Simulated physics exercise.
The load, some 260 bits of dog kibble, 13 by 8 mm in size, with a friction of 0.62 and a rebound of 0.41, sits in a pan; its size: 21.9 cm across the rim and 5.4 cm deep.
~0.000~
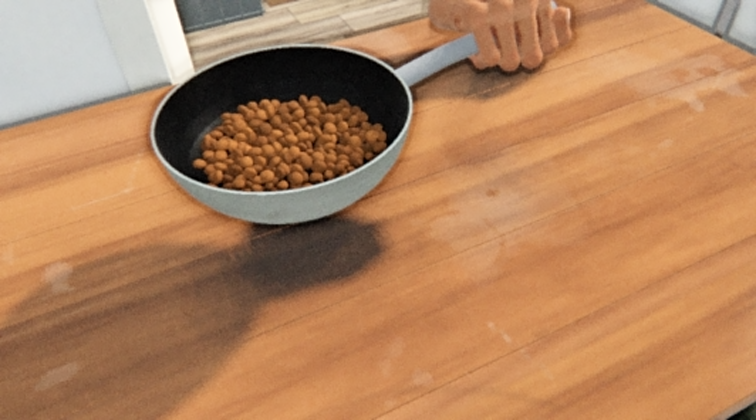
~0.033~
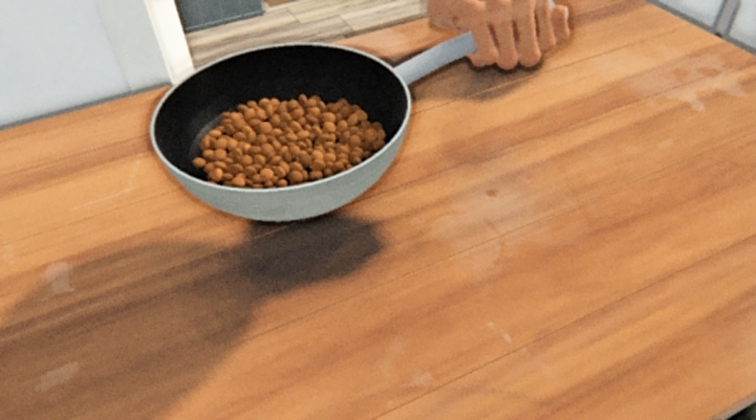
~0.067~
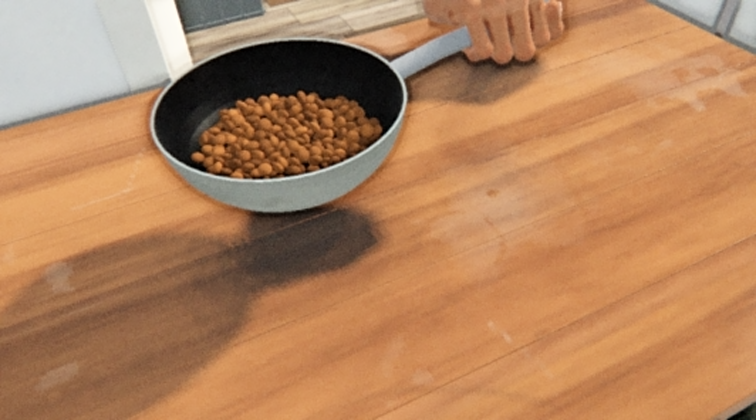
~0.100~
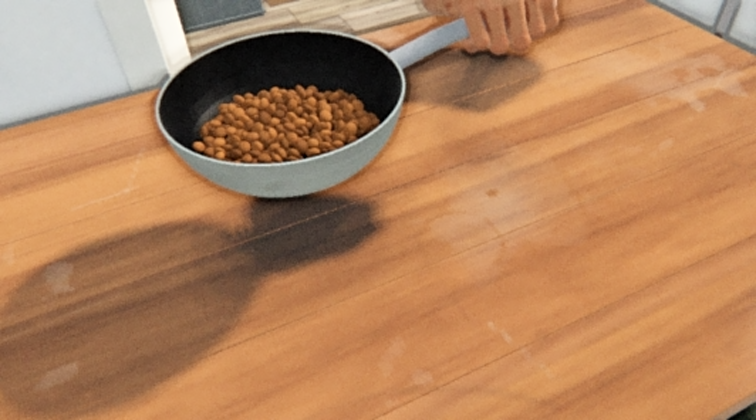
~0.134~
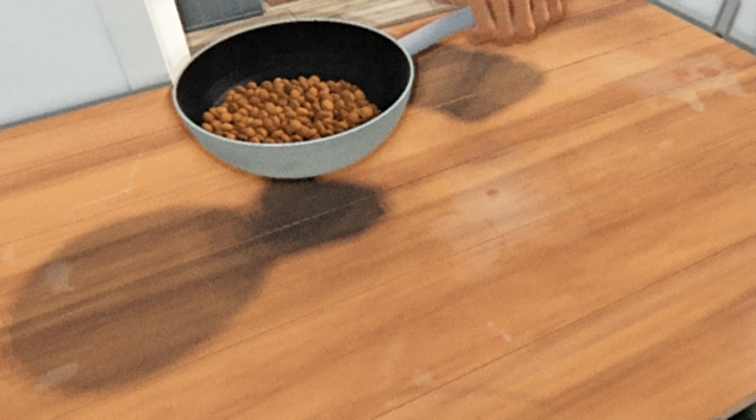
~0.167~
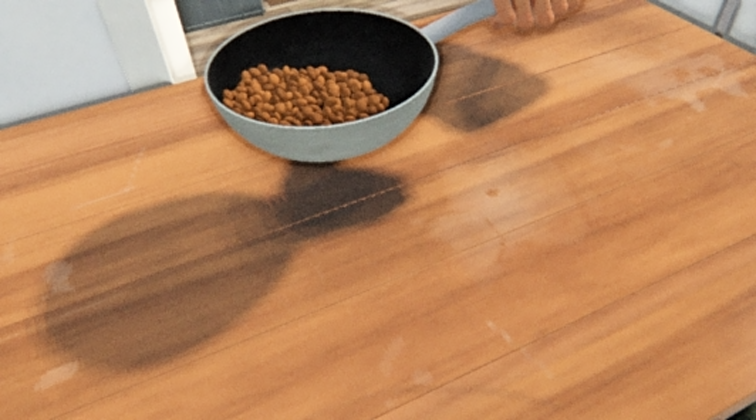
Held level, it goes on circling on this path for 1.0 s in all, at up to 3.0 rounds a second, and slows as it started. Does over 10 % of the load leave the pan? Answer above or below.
Share lost over the rim, set against 10 %: Above.
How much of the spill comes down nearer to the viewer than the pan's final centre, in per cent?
About 60 per cent.
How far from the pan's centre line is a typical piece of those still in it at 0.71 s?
Some 8.5 cm.
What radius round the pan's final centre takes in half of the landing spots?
Some 36 cm.
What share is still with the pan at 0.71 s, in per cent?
About 50 per cent.
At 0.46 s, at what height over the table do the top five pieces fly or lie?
Roughly 20 cm.
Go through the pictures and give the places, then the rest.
Pan at (300, 197); tilt 0 degrees; moved 0.0 cm; top of the load at (313, 105), in the first frame.
Pan at (299, 194); tilt 0 degrees; moved 0.4 cm; top of the load at (343, 104), in the second frame.
Pan at (297, 185); tilt 0 degrees; moved 1.5 cm; top of the load at (274, 100), in the third frame.
Pan at (297, 170); tilt 0 degrees; moved 3.2 cm; top of the load at (292, 94), in the fourth frame.
Pan at (307, 150); tilt 0 degrees; moved 5.6 cm; top of the load at (309, 84), in the fifth frame.
Pan at (331, 134); tilt 0 degrees; moved 8.2 cm; top of the load at (254, 73). Its speed is now 1.09 m/s, in the sixth frame.
Then, at 0.46 s, pan 70 %, in the air 30 %; middle of the pieces not yet landed near (343, 157).
Then, at 0.71 s, fallen right of where it stops 5 %, fallen left of where it stops 15 %, fallen in front of where it stops 15 %, pan 50 %, in the air 15 %; middle of the pieces not yet landed near (384, 103).
Then, at 0.93 s, fallen right of where it stops 5 %, fallen left of where it stops 15 %, fallen in front of where it stops 20 %, pan 40 %, fallen behind where it stops 10 %, in the air 10 %; middle of the pieces not yet landed near (306, 105).
After 1.15 s, fallen right of where it stops 5 %, fallen left of where it stops 20 %, fallen in front of where it stops 20 %, pan 40 %, fallen behind where it stops 10 %; middle of the pieces not yet landed near (393, 107).
In the end, at 1.7 s, fallen right of where it stops 5 %, fallen left of where it stops 20 %, fallen in front of where it stops 20 %, pan 40 %, fallen behind where it stops 10 %.
